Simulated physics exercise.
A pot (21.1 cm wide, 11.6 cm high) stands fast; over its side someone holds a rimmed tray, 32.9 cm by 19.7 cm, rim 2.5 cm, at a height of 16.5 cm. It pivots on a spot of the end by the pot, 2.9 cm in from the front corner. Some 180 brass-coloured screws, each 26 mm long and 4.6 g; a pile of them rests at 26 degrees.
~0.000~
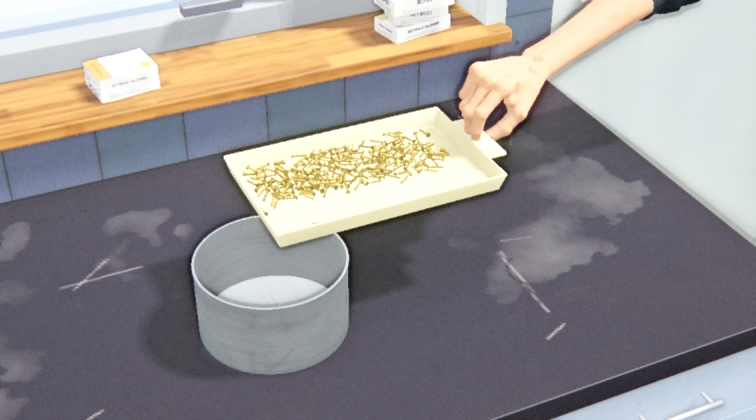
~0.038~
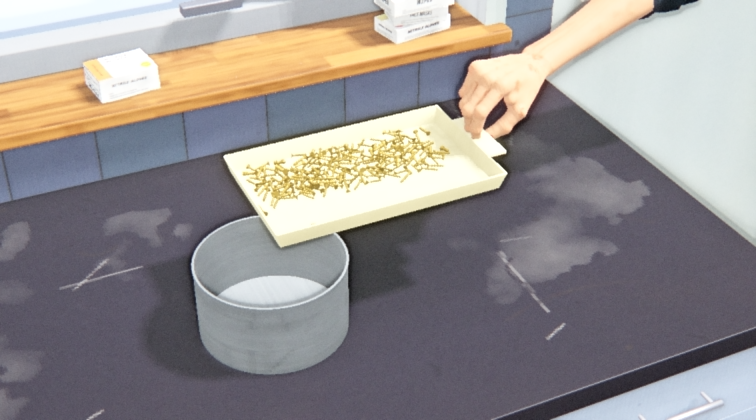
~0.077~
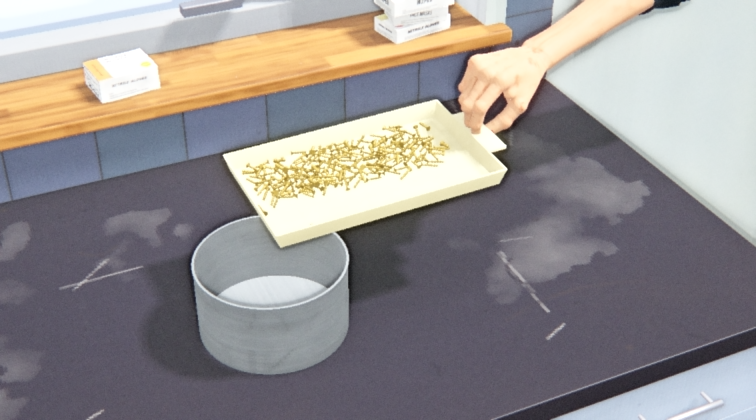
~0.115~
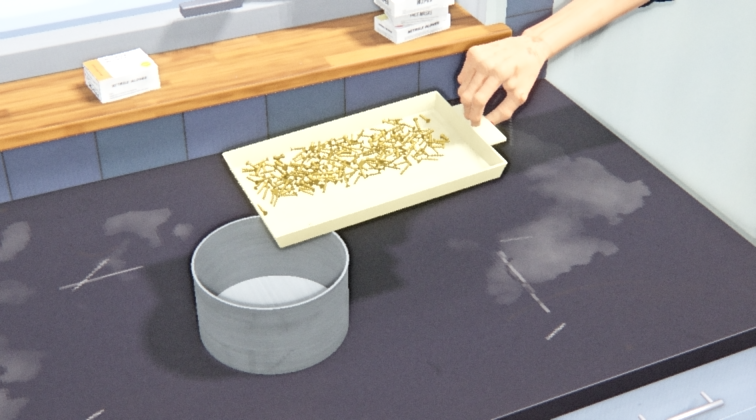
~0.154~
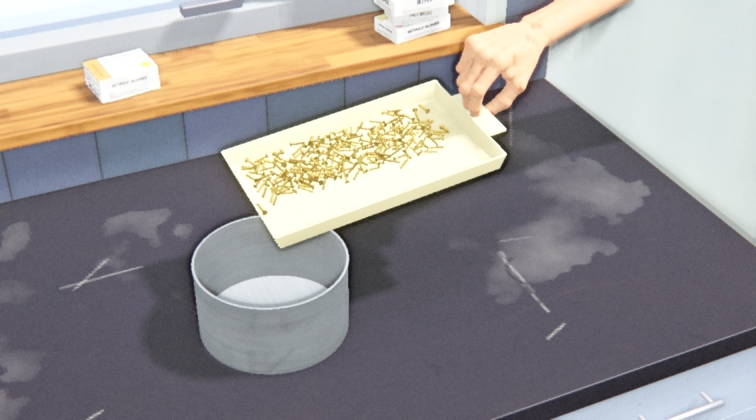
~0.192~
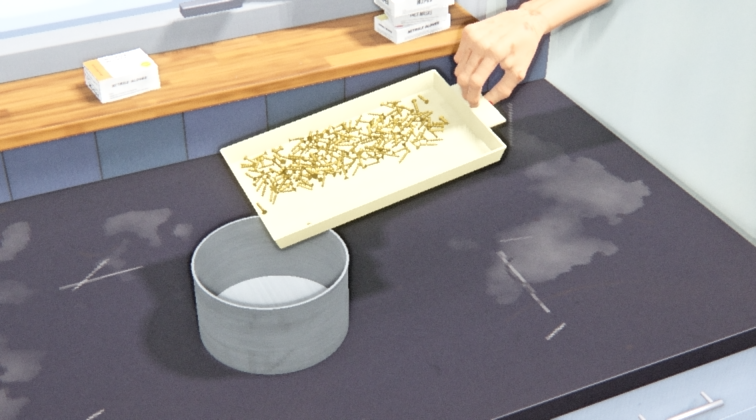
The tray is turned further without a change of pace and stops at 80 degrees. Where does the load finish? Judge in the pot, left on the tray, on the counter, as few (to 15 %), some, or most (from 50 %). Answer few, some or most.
Pot most, tray few, counter few.
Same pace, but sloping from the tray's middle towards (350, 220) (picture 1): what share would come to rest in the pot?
Some 85 per cent.
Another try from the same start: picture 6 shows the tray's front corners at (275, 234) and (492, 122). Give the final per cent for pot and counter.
Pot 60, counter 30.
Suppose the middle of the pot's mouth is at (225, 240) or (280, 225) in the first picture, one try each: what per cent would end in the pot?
About 40 and 0 per cent.
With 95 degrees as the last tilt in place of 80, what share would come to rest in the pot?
In that case some 95 per cent.
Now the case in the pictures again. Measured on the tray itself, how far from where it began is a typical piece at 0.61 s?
Roughly 6 cm.
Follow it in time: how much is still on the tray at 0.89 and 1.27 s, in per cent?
About 80, 25.
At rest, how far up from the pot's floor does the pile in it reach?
About 3.0 cm.
After 0.61 s, tilt 44 degrees; the tray holds 100 %, the pot 0 %.
After 0.89 s, tilt 66 degrees; the tray holds 80 %, the pot 5 %.
Then, at 1.27 s, tilt 80 degrees; the tray holds 25 %, the pot 65 %.
By 2.5 s all is still; pot 95 %, tray 5 %, counter 5 %.
